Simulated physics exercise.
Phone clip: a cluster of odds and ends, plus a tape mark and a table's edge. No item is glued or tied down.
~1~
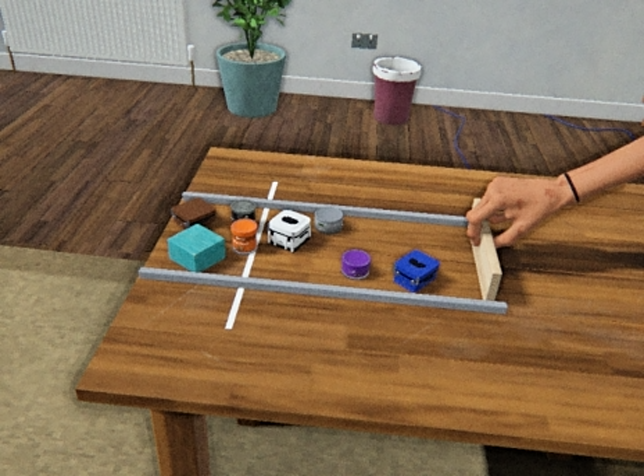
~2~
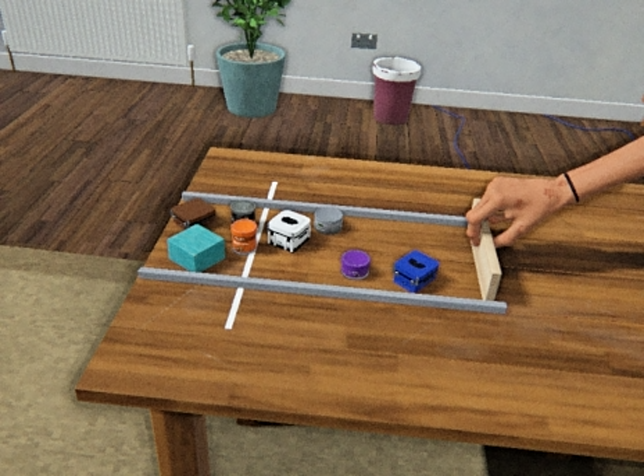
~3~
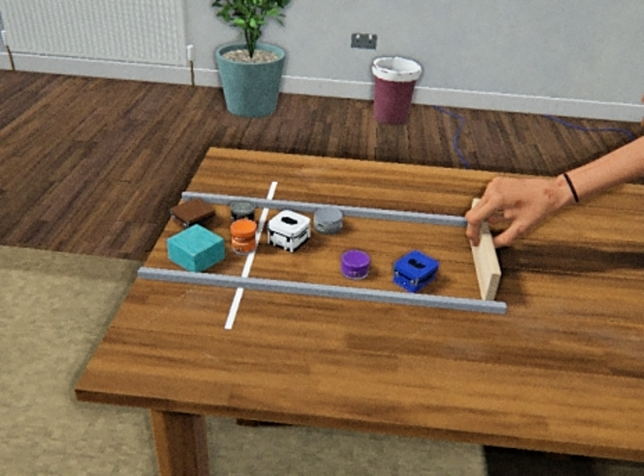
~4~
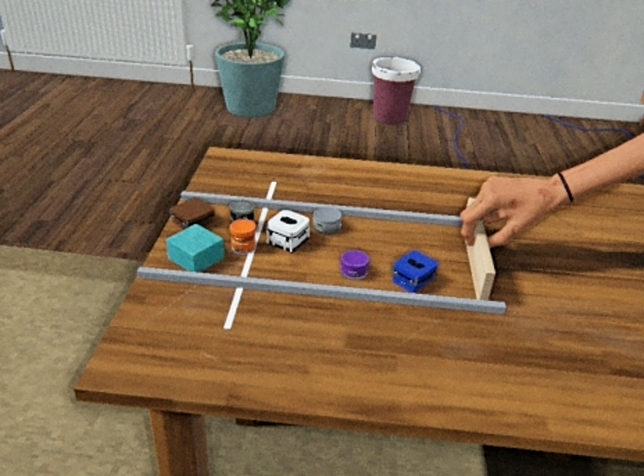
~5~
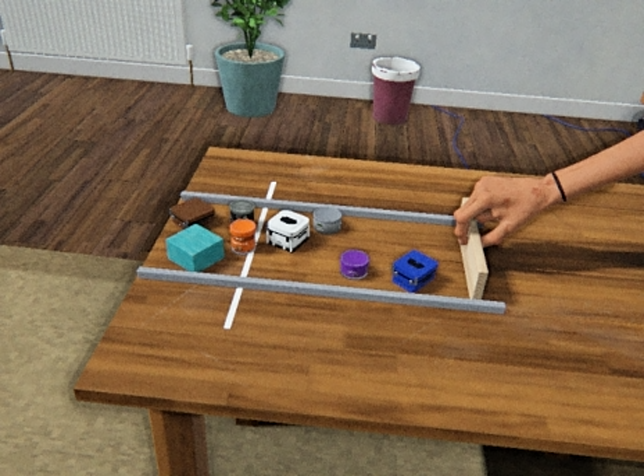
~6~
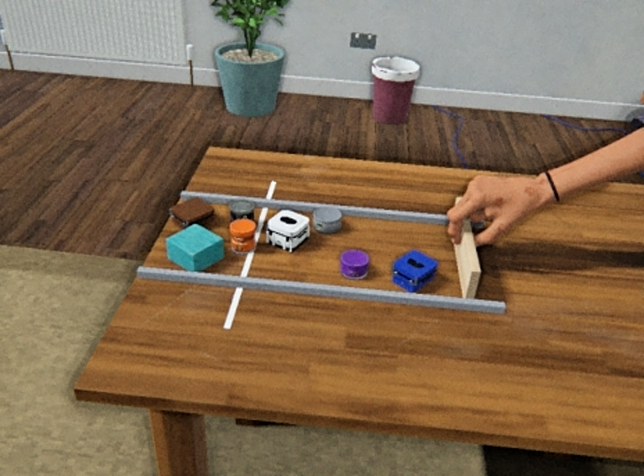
On a wooden table, a hand sliding a pale board slightly left between two rails, the small colourful containers staying still.
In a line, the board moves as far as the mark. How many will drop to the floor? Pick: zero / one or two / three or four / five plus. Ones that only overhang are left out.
That comes to zero.
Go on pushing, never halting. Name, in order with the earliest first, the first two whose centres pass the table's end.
The turquoise block first, the brown case second.
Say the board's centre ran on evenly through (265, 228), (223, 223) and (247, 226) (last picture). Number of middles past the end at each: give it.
Going through the three positions, you'd get 0, 2 and 0.
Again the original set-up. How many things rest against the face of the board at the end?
It's 3 of them.
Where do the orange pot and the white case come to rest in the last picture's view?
Orange pot at (209, 233), white case at (240, 229).
Soon after, none off yet; brown case at rest near (193, 215); turquoise block at rest near (195, 248); black pot at rest near (242, 217).
In the end, the number that fall off is zero.
